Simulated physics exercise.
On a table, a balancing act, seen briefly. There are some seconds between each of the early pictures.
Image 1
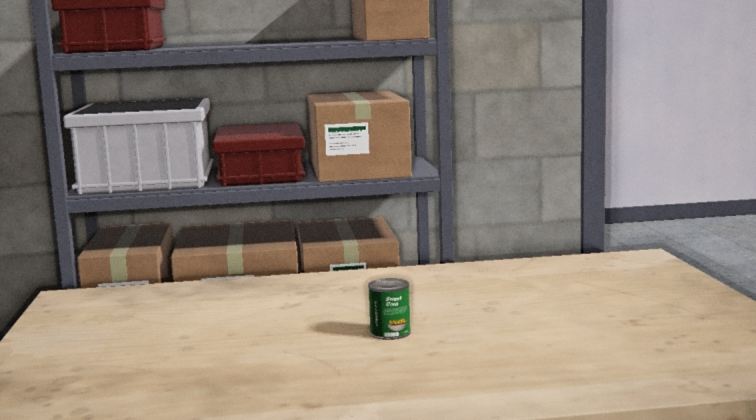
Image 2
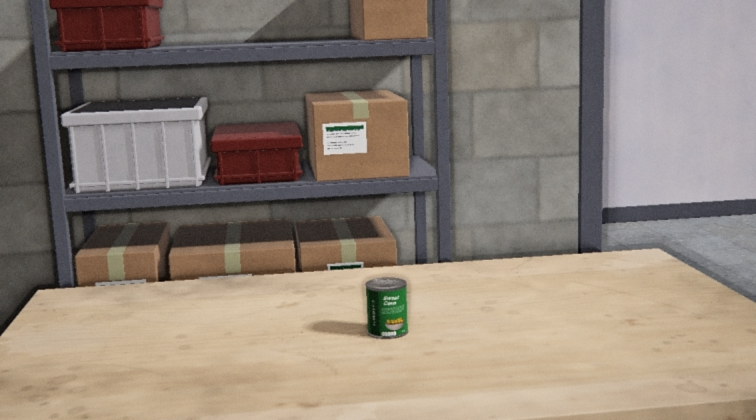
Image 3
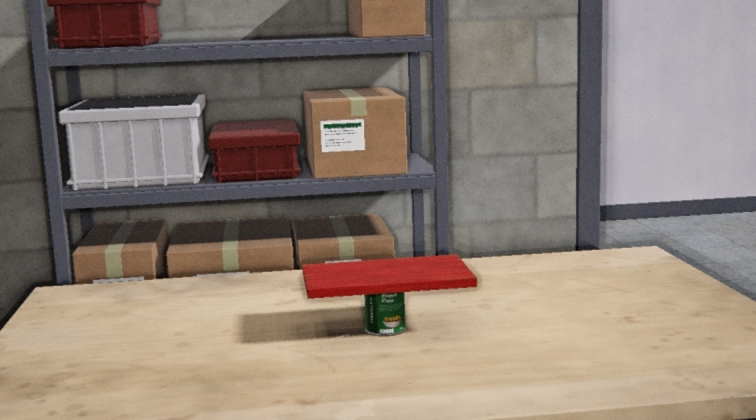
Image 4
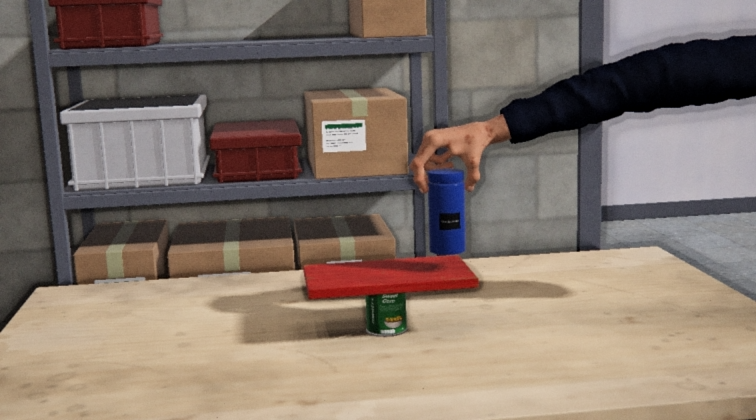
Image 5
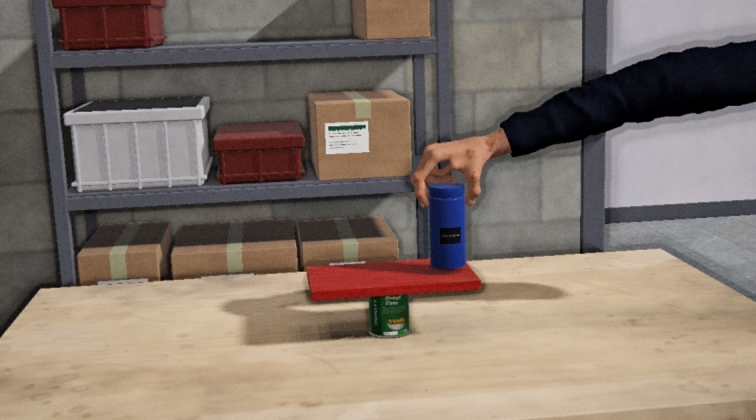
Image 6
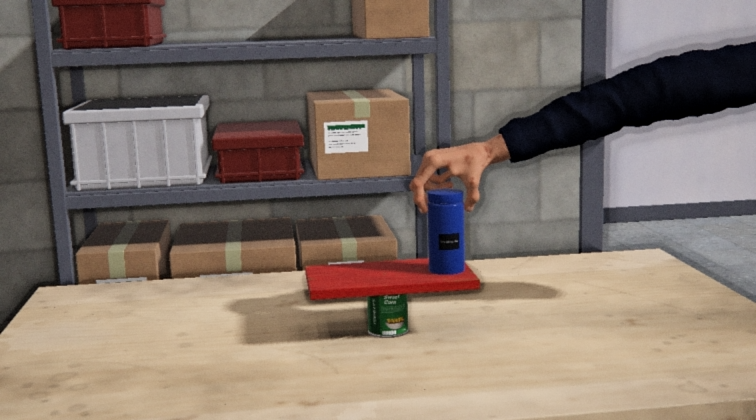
A red board appeared on top of a small green can on a wooden table, and then a hand reached in from the right and lowered a blue jar onto the board's right side, still holding it.
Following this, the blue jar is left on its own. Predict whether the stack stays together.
Most likely the stack fails.
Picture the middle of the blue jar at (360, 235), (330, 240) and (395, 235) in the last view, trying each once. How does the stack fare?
Case 1: Stable; case 2: Collapse; case 3: Stable.
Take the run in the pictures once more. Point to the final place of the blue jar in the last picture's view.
The object ends up somewhere around (553, 305).
Then, 0.40 s after the last picture, blue jar now fallen; red board tipped 43° from how it was.
Then, 0.50 s after the last picture, red board tipped 52° from how it was.
Then, 0.80 s after the last picture, red board tipped 26° from how it was.
At rest, fallen, red board and blue jar; green tin in place. Seen from the same camera at the end, blue jar near (553, 305). The stack gives way.
